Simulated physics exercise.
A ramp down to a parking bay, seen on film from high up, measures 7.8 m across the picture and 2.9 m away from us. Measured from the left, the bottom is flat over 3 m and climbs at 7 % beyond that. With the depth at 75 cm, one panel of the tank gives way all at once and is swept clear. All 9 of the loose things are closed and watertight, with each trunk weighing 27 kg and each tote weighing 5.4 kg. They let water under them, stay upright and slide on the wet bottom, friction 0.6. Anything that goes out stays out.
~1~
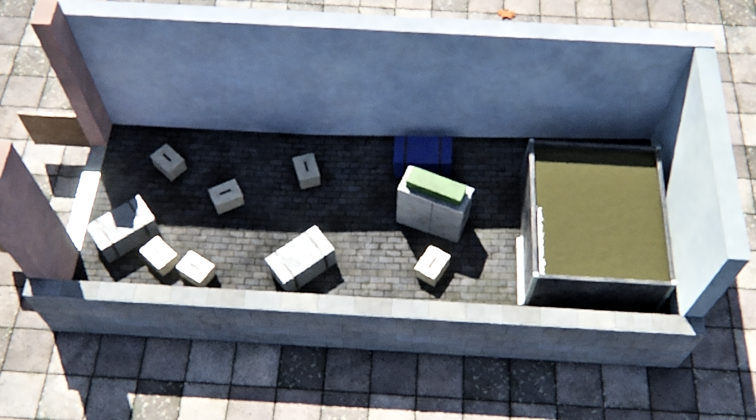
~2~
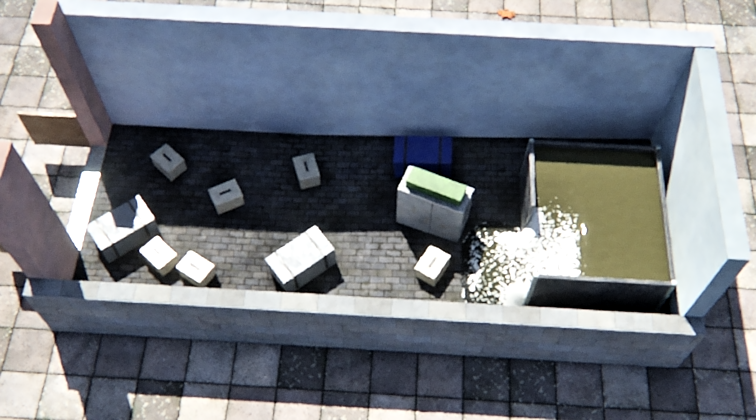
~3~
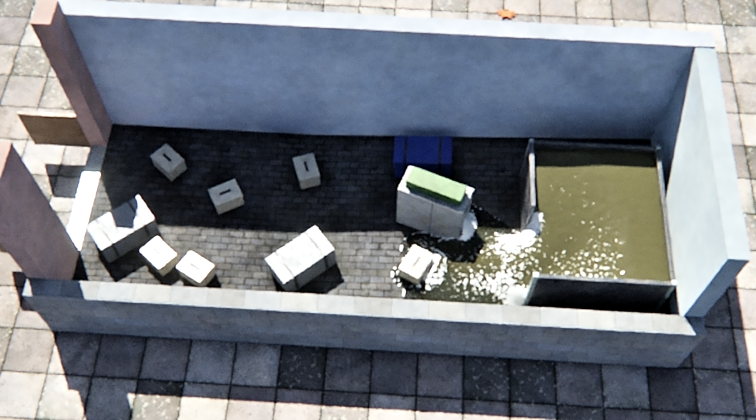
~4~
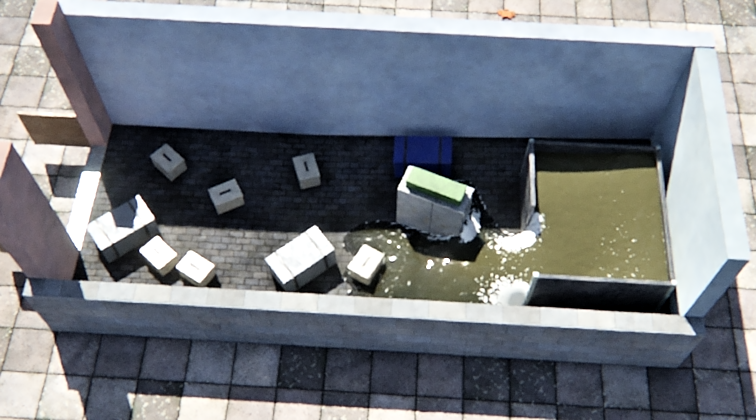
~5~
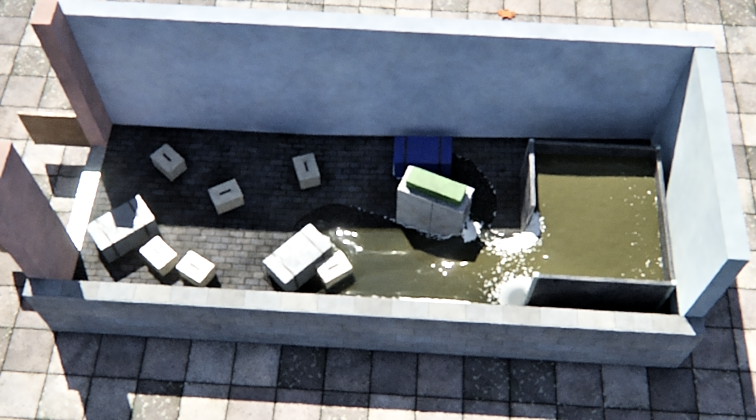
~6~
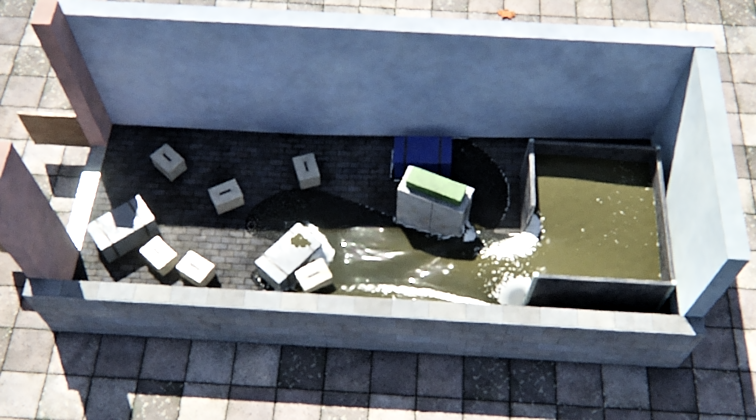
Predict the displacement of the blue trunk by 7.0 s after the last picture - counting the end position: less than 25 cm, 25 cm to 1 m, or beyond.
The blue trunk hardly moves.
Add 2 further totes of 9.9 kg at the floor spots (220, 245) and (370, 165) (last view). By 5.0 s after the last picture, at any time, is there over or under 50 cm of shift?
Beyond, within.
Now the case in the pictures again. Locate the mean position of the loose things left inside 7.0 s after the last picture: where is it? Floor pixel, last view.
Somewhere near (352, 198).
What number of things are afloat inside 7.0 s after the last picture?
Then: 2.
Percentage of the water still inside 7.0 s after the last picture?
Around 42 % of the water.
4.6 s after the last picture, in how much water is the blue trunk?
About 2 cm.
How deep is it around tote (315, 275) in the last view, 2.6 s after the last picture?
I'd say some 27 cm.
Then, 0.6 s after the last picture the blue trunk is near (425, 150), 0.0 m from its start, aground; 0 of 9 are out; 1 afloat.
Then, 2.6 s after the last picture the blue trunk is near (425, 150), 0.0 m from its start, aground; 4 of 9 are out; 3 afloat.
Then, 4.6 s after the last picture the blue trunk is near (425, 150), 0.0 m from its start, aground; 4 of 9 are out; 4 afloat.
Then, 7.0 s after the last picture the blue trunk is near (425, 150), 0.0 m from its start, aground; 6 of 9 are out; 2 afloat.
